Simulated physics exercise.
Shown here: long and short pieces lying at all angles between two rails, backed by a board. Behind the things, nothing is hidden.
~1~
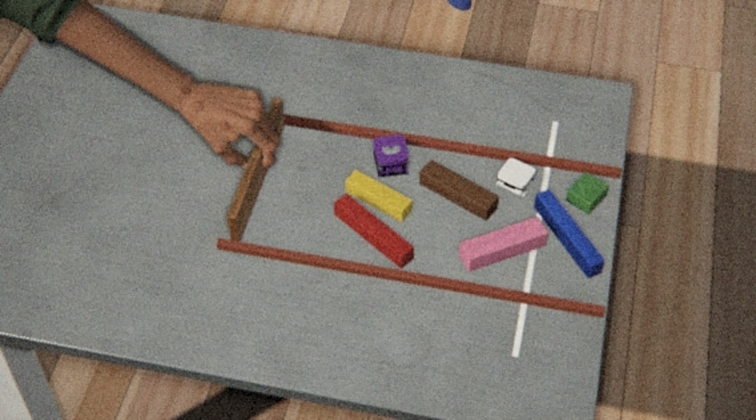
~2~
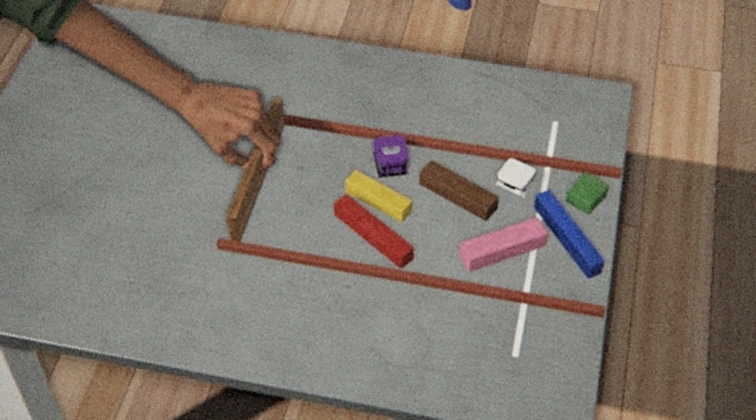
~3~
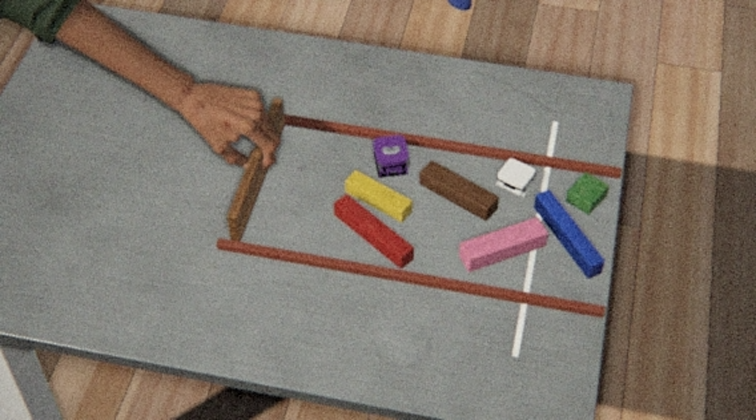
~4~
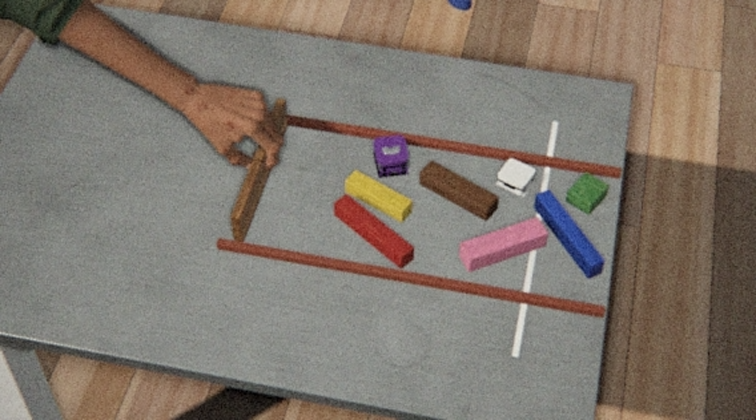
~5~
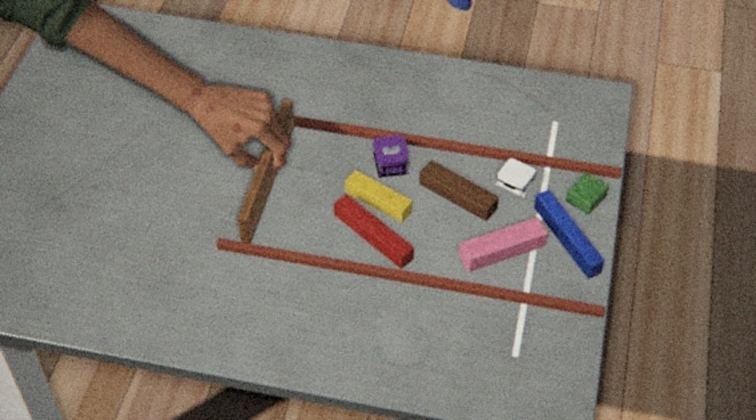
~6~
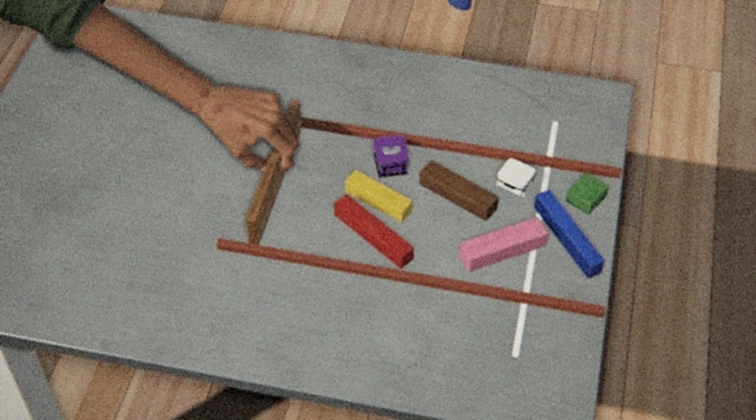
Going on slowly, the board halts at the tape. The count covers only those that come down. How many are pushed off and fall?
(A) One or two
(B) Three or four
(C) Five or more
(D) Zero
Option A: One or two.
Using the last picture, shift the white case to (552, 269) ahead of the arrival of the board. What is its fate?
Note - white case retained.
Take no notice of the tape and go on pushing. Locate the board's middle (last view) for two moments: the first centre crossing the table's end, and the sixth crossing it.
The first one at (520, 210), the next at (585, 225).
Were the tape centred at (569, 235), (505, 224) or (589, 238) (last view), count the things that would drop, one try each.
You'd get 5, then 0, then 6.
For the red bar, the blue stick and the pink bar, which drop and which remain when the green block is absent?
The red bar: Remains. The blue stick: Drops. The pink bar: Remains.
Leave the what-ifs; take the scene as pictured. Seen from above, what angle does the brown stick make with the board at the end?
The angle is about 5 degrees.
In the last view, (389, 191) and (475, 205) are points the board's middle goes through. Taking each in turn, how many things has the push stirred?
The counts are 4 and 7.
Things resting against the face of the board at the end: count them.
It's touching 2 at the end.
Soon after, none off yet; green block at rest near (587, 193); blue stick at rest near (568, 233); pink bar at rest near (504, 245).
At rest, the number that fall off is one or two; fallen, blue stick and green block.
